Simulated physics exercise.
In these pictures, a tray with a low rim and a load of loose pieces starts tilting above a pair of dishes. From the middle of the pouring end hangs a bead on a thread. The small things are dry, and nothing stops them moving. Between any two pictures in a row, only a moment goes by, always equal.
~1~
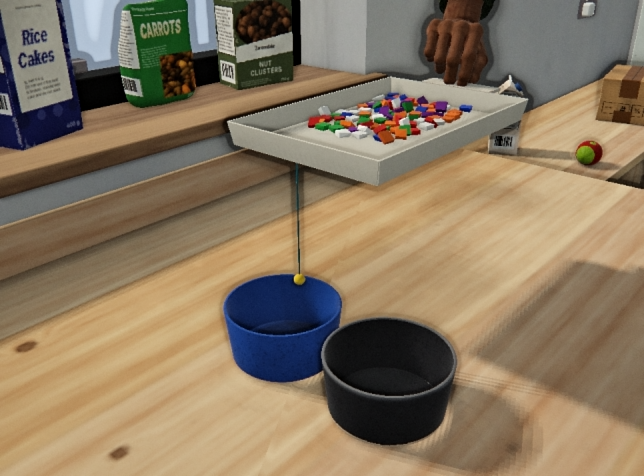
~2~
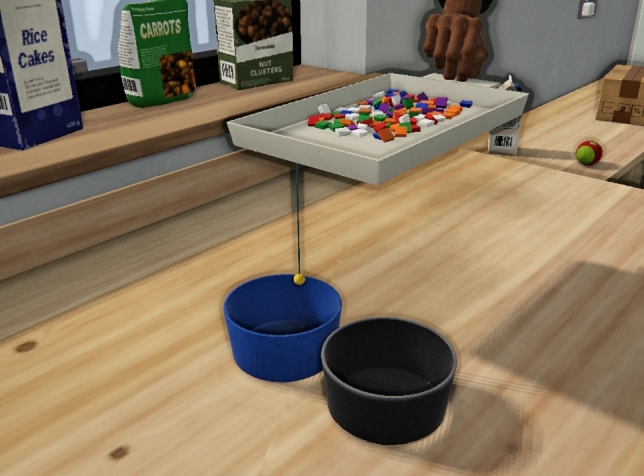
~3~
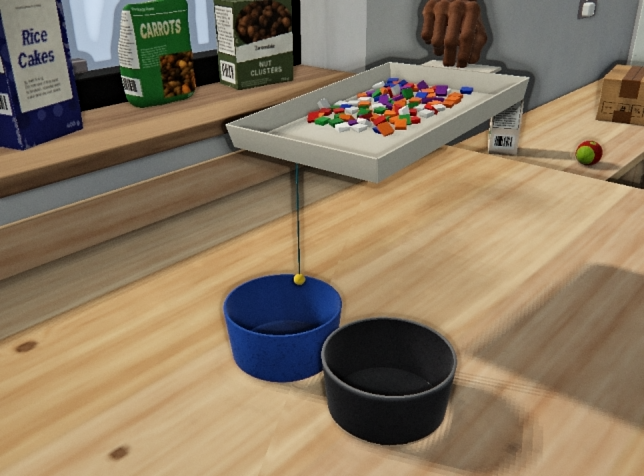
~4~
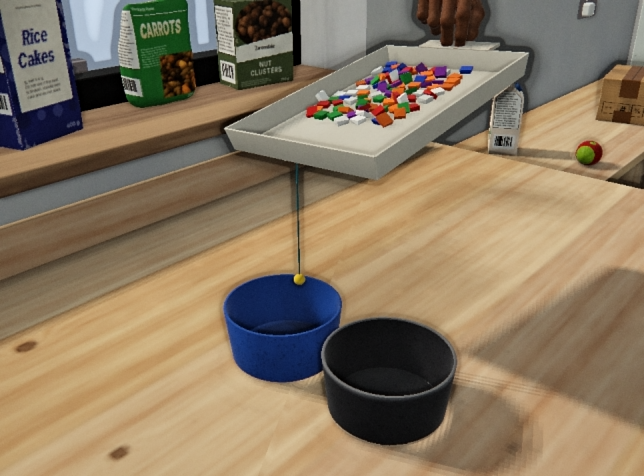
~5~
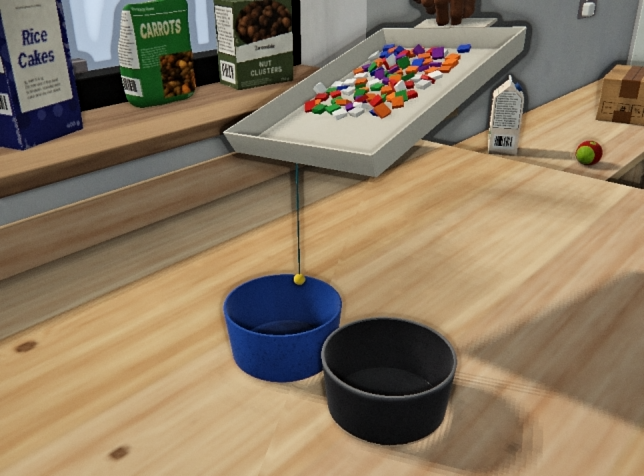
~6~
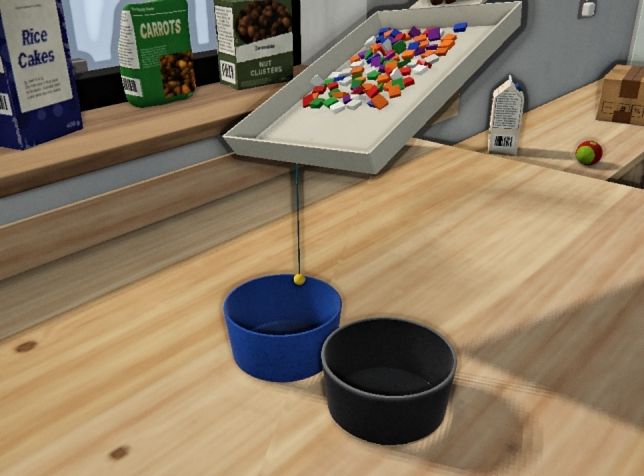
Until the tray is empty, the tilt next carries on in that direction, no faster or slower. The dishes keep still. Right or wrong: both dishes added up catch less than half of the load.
Right, they catch less than half.
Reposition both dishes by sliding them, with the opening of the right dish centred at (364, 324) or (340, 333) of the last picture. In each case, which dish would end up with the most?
First try: The left-side dish; second try: The left-side dish.
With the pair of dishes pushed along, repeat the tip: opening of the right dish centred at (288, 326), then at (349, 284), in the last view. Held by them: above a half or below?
With the first shift the pair saves beyond half; with the second, less than a half.
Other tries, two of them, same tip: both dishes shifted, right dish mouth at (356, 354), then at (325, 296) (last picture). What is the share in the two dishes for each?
Trial 1 about 50 %, trial 2 about 40 %.
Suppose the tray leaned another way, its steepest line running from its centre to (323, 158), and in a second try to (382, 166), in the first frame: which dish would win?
Well, at the first place the left-side one, and at the second the right-side one.
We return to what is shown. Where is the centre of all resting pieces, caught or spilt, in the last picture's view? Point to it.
I'd mark it at roughly (219, 327).
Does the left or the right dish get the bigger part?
Answer: The one at left.
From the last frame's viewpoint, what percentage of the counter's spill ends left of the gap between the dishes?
About 100 per cent.
Just after the last frame, tray tipped steeply; almost all on the tray; just a few in the air.
A moment on, tray tipped past a quarter turn; roughly a third on the tray; about a tenth in the left dish; roughly a third outside both; about a tenth in the air.
Further on, tray tipped past a quarter turn; roughly a quarter in the left dish; roughly two thirds outside both.
When it is over, tray tipped past a quarter turn; not one in the right dish; roughly a quarter in the left dish; roughly two thirds outside both.
